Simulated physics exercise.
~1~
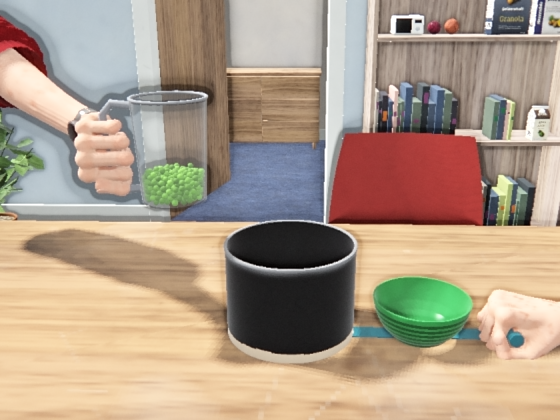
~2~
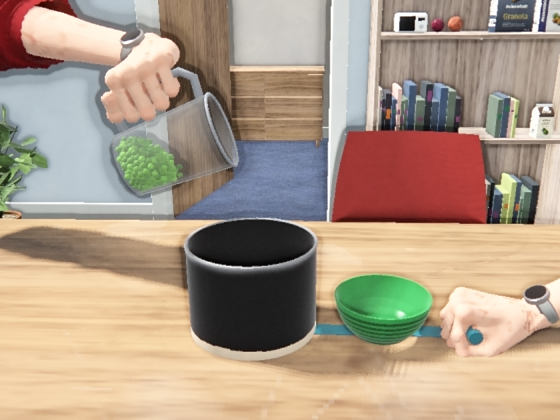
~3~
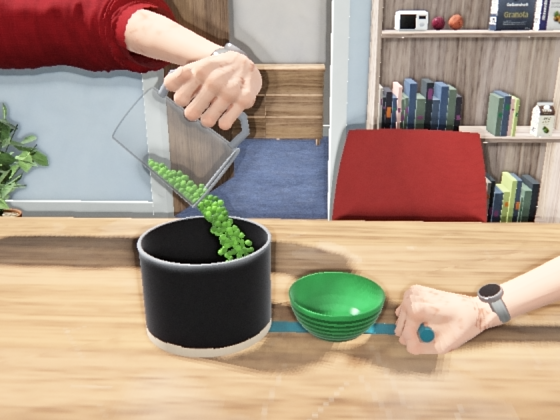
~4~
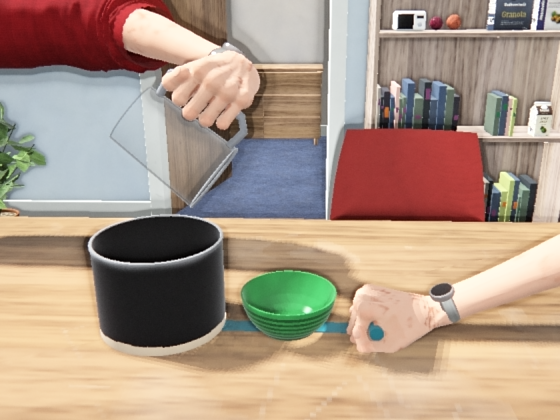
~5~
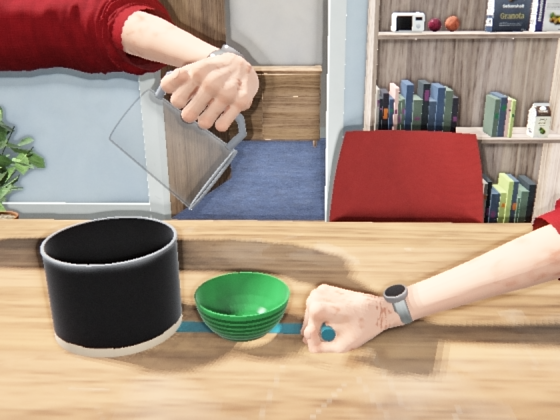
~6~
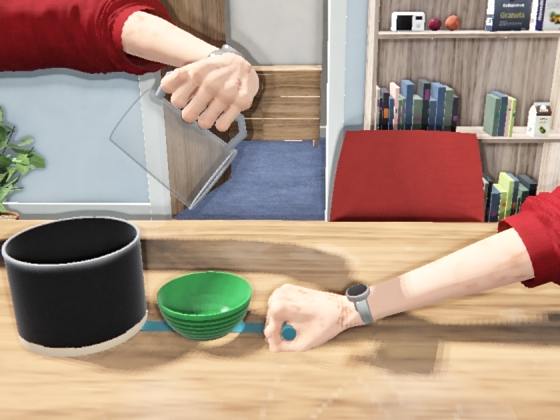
Hand tipping green peas from a clear cup into a black pot while another hand draws pot and green bowl left.
